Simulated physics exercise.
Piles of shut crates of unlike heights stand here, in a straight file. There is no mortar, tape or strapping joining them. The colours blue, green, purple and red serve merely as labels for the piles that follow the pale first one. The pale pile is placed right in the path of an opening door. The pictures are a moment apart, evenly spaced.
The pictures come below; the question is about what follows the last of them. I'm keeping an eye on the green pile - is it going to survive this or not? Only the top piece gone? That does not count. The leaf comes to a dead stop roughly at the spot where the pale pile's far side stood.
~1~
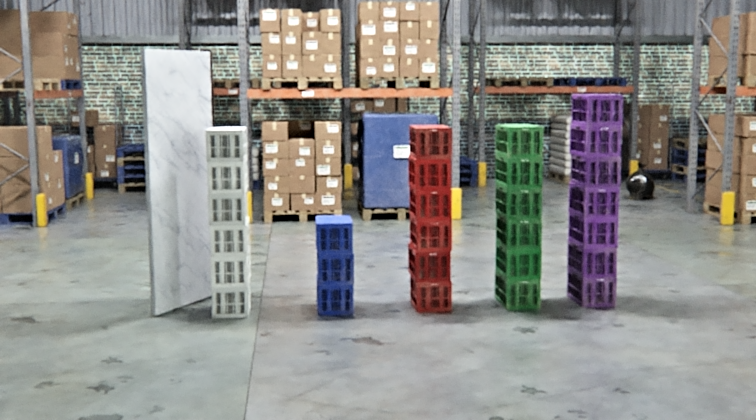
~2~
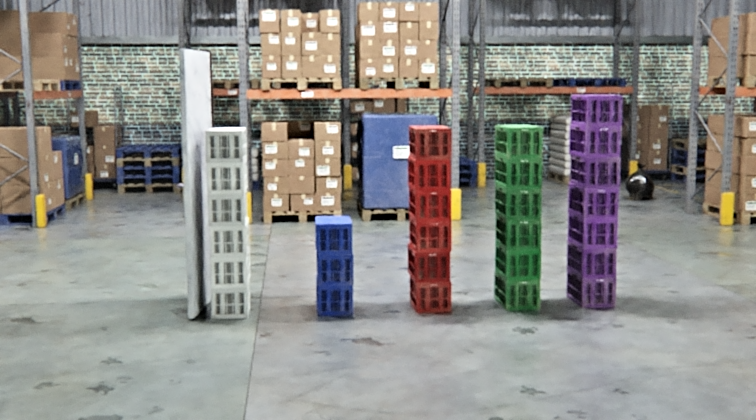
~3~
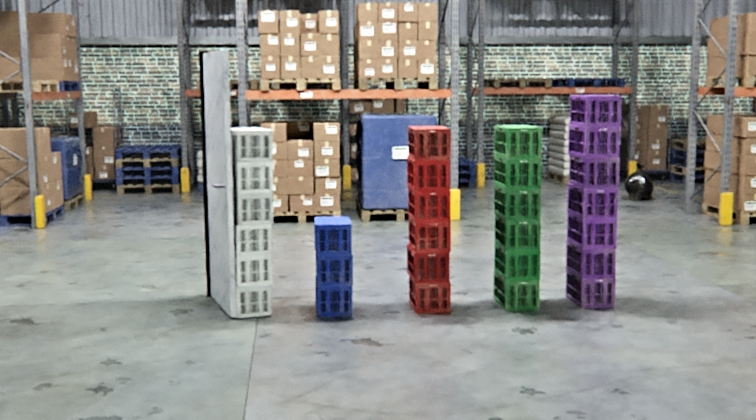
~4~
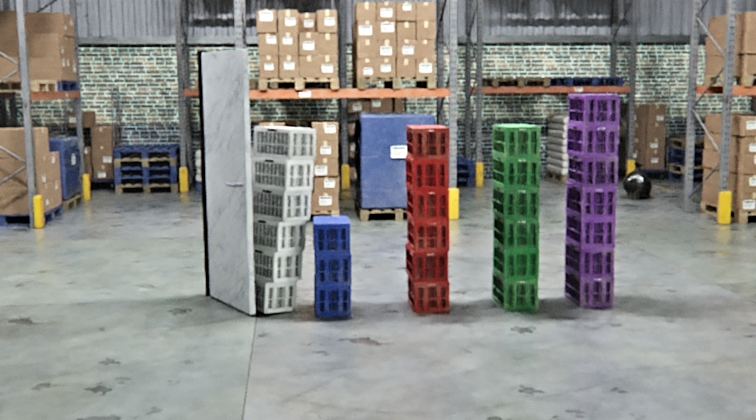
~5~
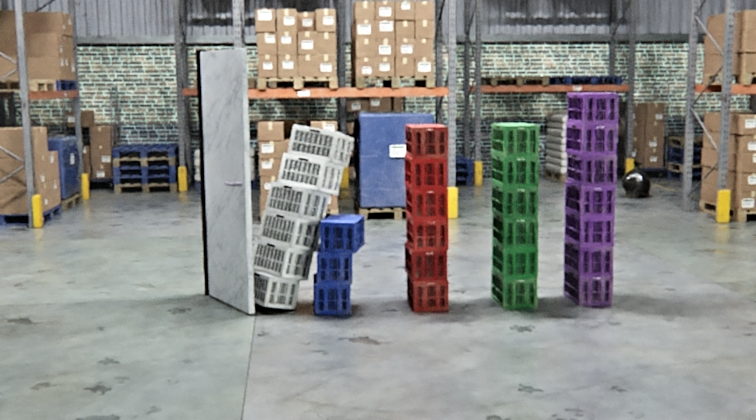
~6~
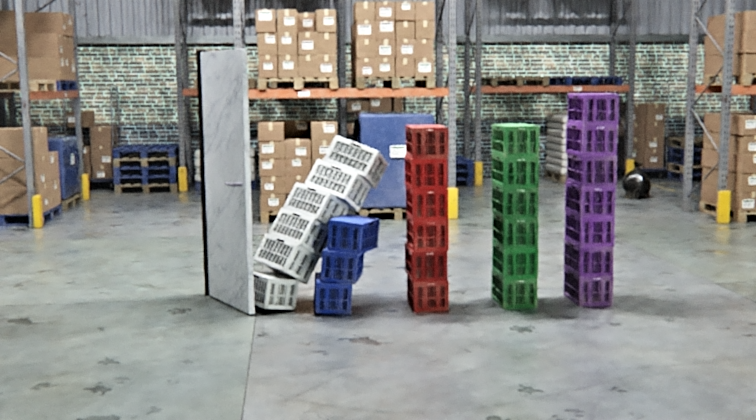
I'd say it will make it.
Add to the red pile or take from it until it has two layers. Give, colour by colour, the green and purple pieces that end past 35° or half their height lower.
That comes to green 0, then purple 0.
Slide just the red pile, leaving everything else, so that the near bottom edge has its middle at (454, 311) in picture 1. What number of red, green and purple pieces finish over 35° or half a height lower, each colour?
Red 0, green 0, purple 0.
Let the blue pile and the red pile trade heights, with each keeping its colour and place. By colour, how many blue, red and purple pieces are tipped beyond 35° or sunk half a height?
Once things settle, you'd count blue 6, red 0, purple 0 down.
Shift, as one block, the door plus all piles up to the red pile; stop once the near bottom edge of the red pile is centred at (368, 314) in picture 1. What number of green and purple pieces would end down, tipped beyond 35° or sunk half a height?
By colour: Green 0, purple 0.
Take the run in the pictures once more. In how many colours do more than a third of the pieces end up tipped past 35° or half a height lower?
That gives 1 overall.
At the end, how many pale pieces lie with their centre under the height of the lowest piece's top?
6, all in all.
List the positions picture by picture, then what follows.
In the first frame (we follow the side turned to the camera), door edge (145, 104) swinging in; top green crate (526, 142); top blue crate (335, 239); no other piece has moved.
Door edge (184, 105) swinging in; top green crate (525, 143), in the second frame.
Door edge (227, 105) past square; top green crate (524, 143), in the third frame.
Door edge (247, 105) past square, top of the pale pile leaning barely; top green crate (523, 142); no other piece has moved, in the fourth frame.
Door edge (246, 104) past square, top of the pale pile leaning clearly; top green crate (522, 141); top blue crate (338, 238) displaced half its height; 2 stirred so far, in the fifth frame.
Door edge (246, 104) past square, top of the pale pile leaning well over; top green crate (522, 142); top blue crate (344, 237) tipped barely; 3 stirred so far, in the sixth frame.
Soon, 5 of the pale pile down; none of the 6 green crates down (0 of 22 in all colours); top green crate unmoved; top blue crate tipped a little.
A while on, 5 of the pale pile down; none of the 6 green crates down (0 of 22 in all colours); top green crate unmoved; top blue crate tipped well over, a little lower.
Towards the end, 5 of the pale pile down; none of the 6 green crates down (2 of 22 in all colours); top green crate unmoved; top blue crate tipped steeply, half its height lower.
Then, 5 of the pale pile down; none of the 6 green crates down (2 of 22 in all colours); top green crate unmoved; top blue crate tipped steeply, half its height lower.
Finally, 5 of the pale pile down; none of the 6 green crates down (2 of 22 in all colours); top green crate unmoved; top blue crate tipped steeply, about its own height lower. Seen by the last camera, middles, top green crate near (515, 140), top blue crate near (390, 257).
